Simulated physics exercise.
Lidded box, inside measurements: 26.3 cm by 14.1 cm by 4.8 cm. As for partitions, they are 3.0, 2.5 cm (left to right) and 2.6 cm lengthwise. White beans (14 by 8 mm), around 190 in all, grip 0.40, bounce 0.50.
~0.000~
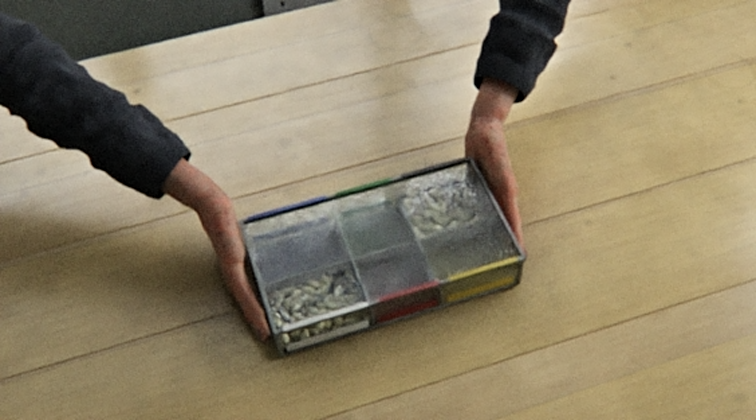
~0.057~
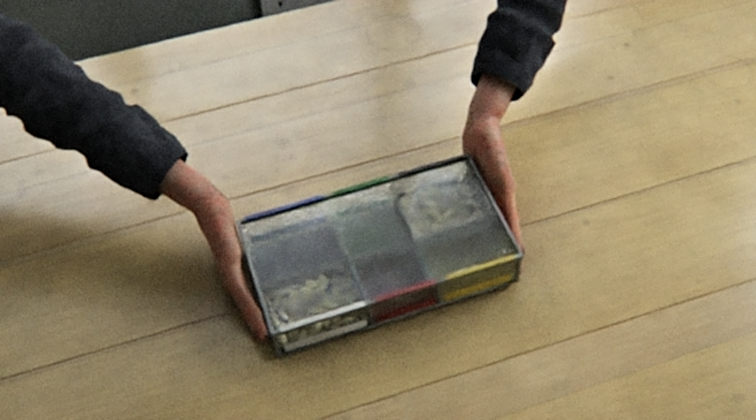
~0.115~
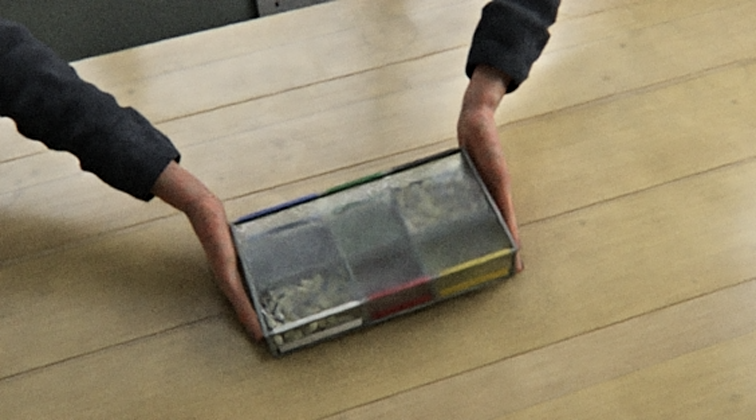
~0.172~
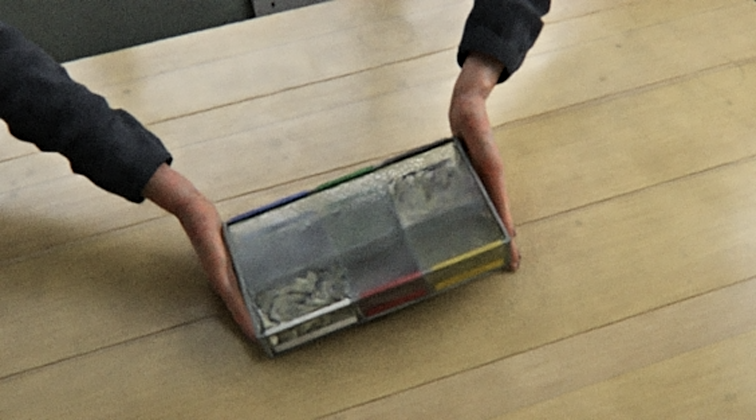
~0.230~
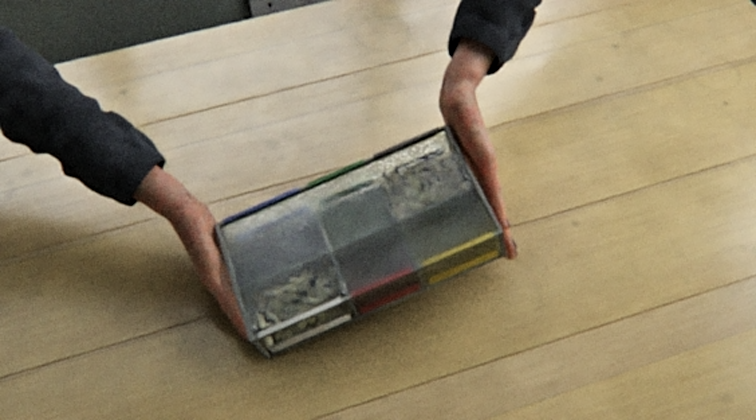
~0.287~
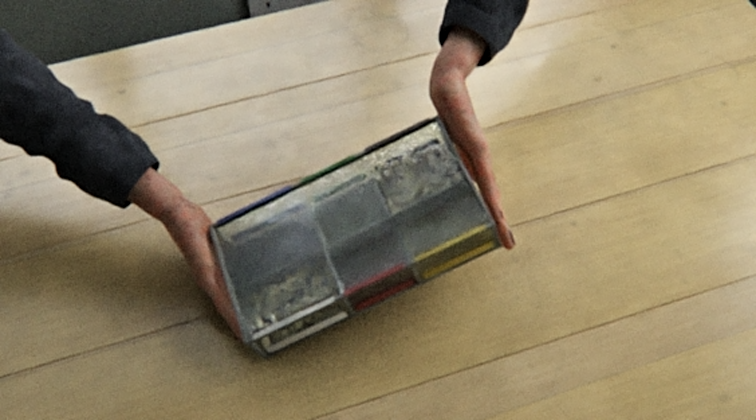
Two hands held a clear-lidded, divided box of white beans just over a wooden table, then steadily tilted it, raising the right side while the left front corner stayed lowest.
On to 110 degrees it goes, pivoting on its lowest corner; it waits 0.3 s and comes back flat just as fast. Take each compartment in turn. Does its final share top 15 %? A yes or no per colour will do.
Red: No. Blue: Yes. Green: No. Yellow: No. White: Yes. Black: No.
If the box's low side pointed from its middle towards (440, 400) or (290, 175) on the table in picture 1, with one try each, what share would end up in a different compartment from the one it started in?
Near 55 and 55 percent, in that order.
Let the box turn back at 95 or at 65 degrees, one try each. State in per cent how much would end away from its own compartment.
First try: Around 50 %; second try: Around 20 %.
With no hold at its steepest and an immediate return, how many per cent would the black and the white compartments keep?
Black 0; white 65.
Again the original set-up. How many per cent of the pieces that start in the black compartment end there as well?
Fraction kept: Approx. 0 %.
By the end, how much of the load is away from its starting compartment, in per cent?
55 %.
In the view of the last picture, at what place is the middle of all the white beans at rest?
Close to pixel (273, 302).
After 1.67 s, tilt 110 degrees; blue 30 %, green 5 %, white 65 %.
Then, at 2.60 s, tilt 55 degrees; blue 30 %, white 70 %.
After 3.52 s, tilt 0 degrees; blue 35 %, white 65 %.
By 4.0 s all is still; red 0 %, blue 35 %, green 0 %, yellow 0 %, white 65 %, black 0 %.
